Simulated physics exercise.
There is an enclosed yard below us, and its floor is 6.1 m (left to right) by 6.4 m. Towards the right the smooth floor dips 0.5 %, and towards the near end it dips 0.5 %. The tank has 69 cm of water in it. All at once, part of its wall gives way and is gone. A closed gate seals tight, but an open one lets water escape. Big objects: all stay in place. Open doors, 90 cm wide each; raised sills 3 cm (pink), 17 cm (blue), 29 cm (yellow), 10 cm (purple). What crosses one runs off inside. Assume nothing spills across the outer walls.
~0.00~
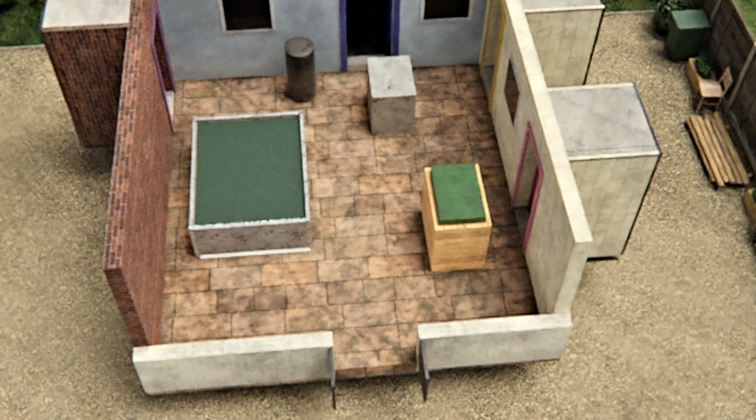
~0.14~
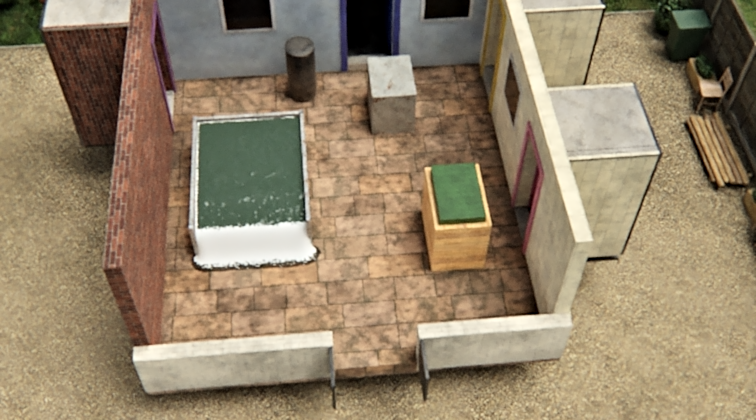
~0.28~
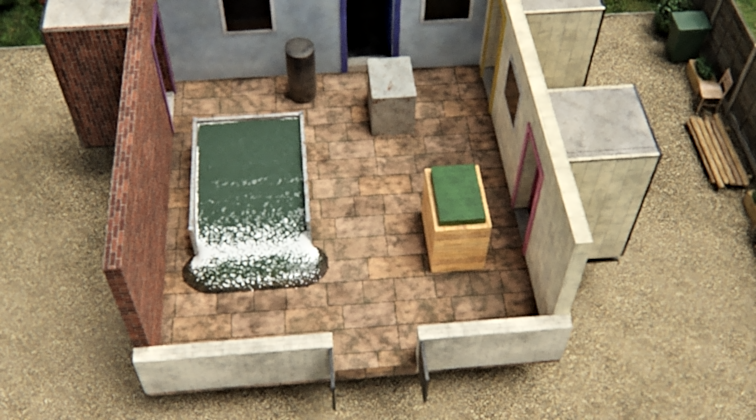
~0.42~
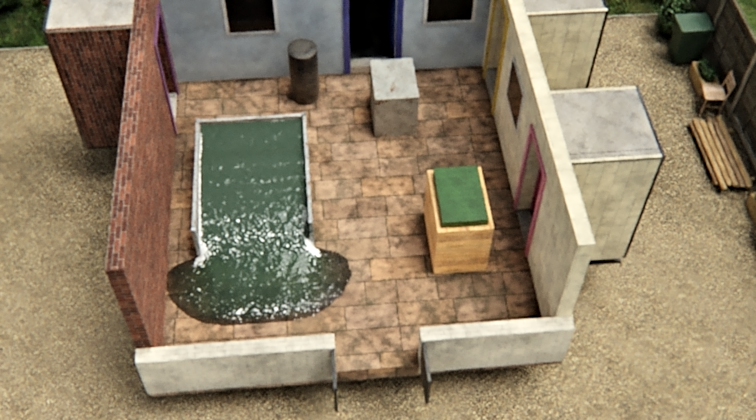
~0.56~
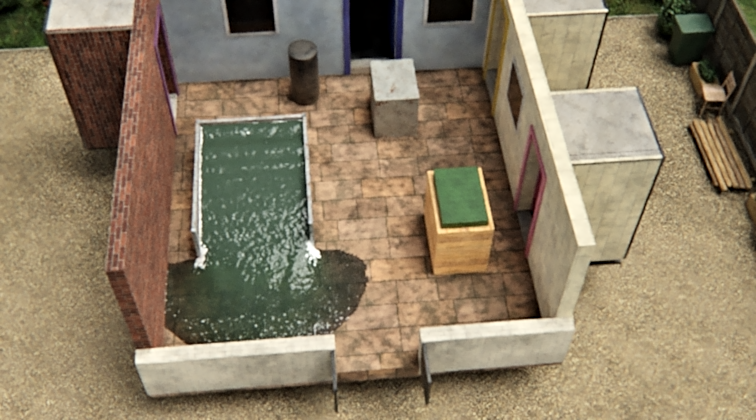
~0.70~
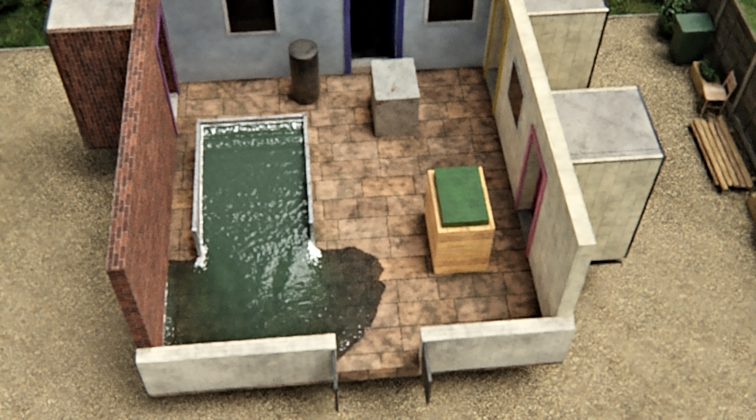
The video shows a walled, tiled yard from above, where the near wall of a rectangular tank of dark green water gives way; water gushes out, foaming, and spreads across the floor toward the near wall and rightward.
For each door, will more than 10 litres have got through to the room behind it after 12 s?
The pink door: Yes, more than 10 litres; the blue door: No, not more than 10 litres; the yellow door: No, not more than 10 litres; the purple door: No, not more than 10 litres.
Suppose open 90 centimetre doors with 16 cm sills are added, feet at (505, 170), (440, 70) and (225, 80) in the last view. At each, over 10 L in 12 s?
Note, doorways in listed order: Stays short, stays short, stays short.
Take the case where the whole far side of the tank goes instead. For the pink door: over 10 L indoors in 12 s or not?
Then the pink door ends up out of bounds.
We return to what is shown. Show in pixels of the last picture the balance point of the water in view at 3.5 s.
Centre: Approx. (287, 278) px.
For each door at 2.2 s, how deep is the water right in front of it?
Door by door in cm, pink shows 0, blue shows 0, yellow shows 0, purple shows 0.
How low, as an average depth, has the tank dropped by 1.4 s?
Some 39 cm.
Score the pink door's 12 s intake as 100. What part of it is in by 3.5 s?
Roughly 0 percent is in by then.
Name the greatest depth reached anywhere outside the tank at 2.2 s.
I'd say near 46 centimetres.
After 1.4 s water covers 25 % of the floor and is deepest (51 cm) near (163, 371); pink door not reached, blue door not reached, yellow door not reached, purple door not reached.
After 2.2 s water covers 25 % of the floor and is deepest (46 cm) near (163, 371); pink door not reached, blue door not reached, yellow door not reached, purple door not reached.
After 3.5 s water covers 40 % of the floor and is deepest (30 cm) near (535, 323); pink door 5 cm at the sill, 0 L in, blue door not reached, yellow door not reached, purple door not reached.
After 7.0 s water covers 90 % of the floor and is deepest (18 cm) near (540, 342); pink door 8 cm at the sill, 43 L in, blue door 4 cm at the sill, 0 L in, yellow door 4 cm at the sill, 0 L in, purple door 7 cm at the sill, 1 L in.
After 12.0 s water covers 95 % of the floor and is deepest (13 cm) near (503, 186); pink door 5 cm at the sill, 78 L in, blue door 6 cm at the sill, 0 L in, yellow door 9 cm at the sill, 0 L in, purple door 6 cm at the sill, 2 L in.
